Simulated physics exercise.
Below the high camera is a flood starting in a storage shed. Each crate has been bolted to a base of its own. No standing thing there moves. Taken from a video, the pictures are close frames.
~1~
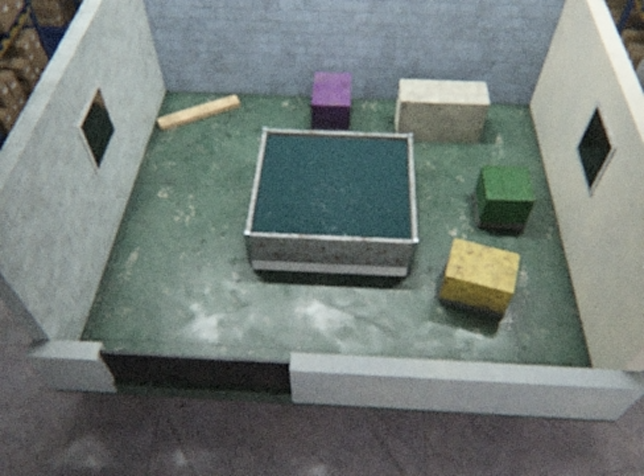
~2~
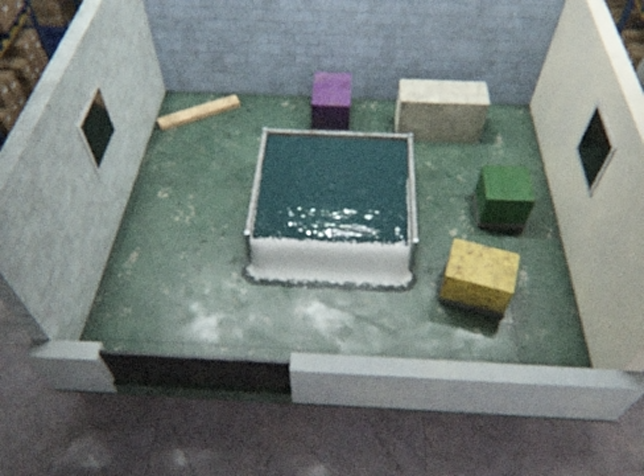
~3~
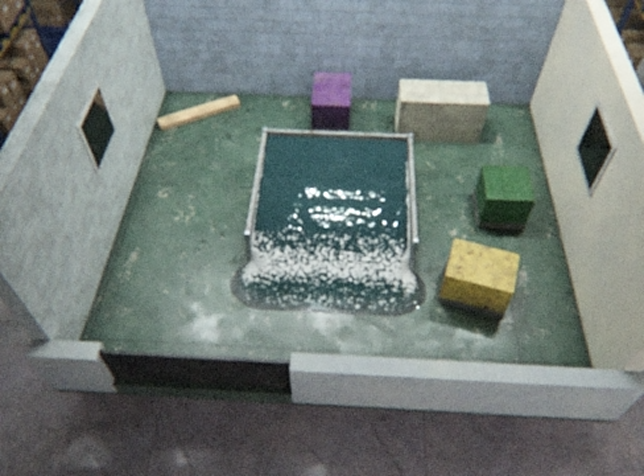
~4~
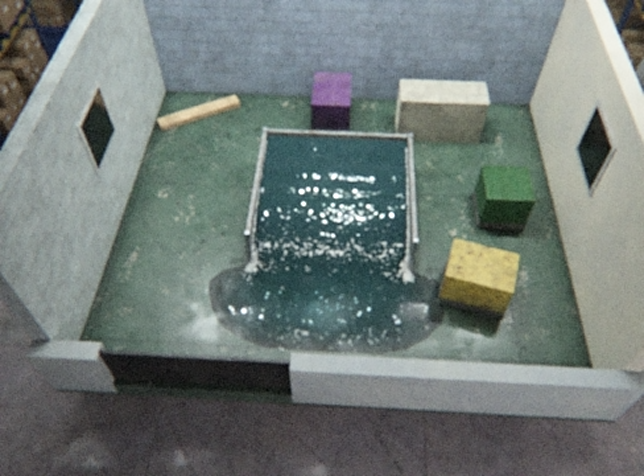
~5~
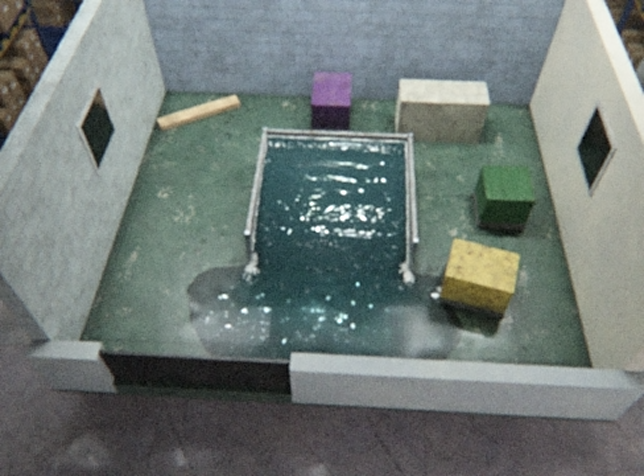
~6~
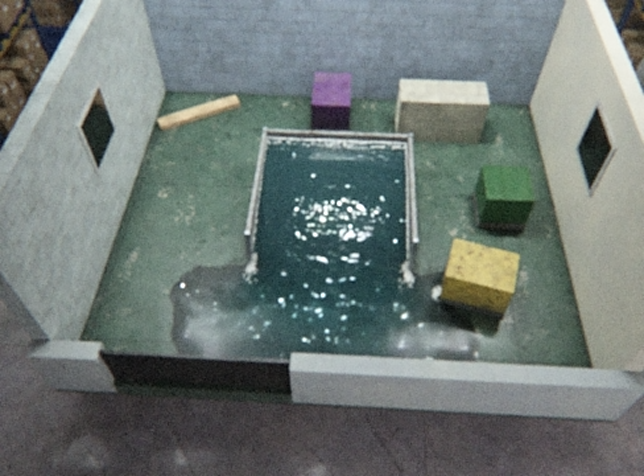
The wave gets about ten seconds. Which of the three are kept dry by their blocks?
The purple crate ends up wet; the green crate ends up wet; the yellow crate ends up wet.
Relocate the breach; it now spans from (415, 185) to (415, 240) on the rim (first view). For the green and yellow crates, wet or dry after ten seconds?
As I see it, the green one gets reached, and the yellow one gets reached.
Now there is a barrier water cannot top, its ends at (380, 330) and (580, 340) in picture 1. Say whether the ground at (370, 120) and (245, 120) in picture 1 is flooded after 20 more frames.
In that order: Dry, not flooded.
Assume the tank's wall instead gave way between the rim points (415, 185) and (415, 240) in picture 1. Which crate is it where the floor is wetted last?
Answer: The purple crate.
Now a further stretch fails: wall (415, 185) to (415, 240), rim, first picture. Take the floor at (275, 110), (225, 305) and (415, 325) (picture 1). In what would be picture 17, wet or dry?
Spared, then spared, then sodden.
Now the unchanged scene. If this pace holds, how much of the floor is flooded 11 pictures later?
About 35 percent.
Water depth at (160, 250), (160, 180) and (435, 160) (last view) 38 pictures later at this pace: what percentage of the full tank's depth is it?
14, 10 and 6 per cent, roughly.
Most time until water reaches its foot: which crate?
The purple-painted one, I reckon.
A moment on, water covers 25 % of the floor; the purple crate not reached, the green crate not reached, the yellow crate water round its plinth.
Next, water covers 35 % of the floor; the purple crate not reached, the green crate not reached, the yellow crate water round its plinth.
Then, water covers 60 % of the floor; the purple crate not reached, the green crate water round its plinth, the yellow crate water round its plinth.
Later, water covers 95 % of the floor; the purple crate water round its plinth, the green crate water round its plinth, the yellow crate water round its plinth.
In the end, water covers 100 % of the floor; the purple crate was topped, the green crate was topped, the yellow crate was topped.
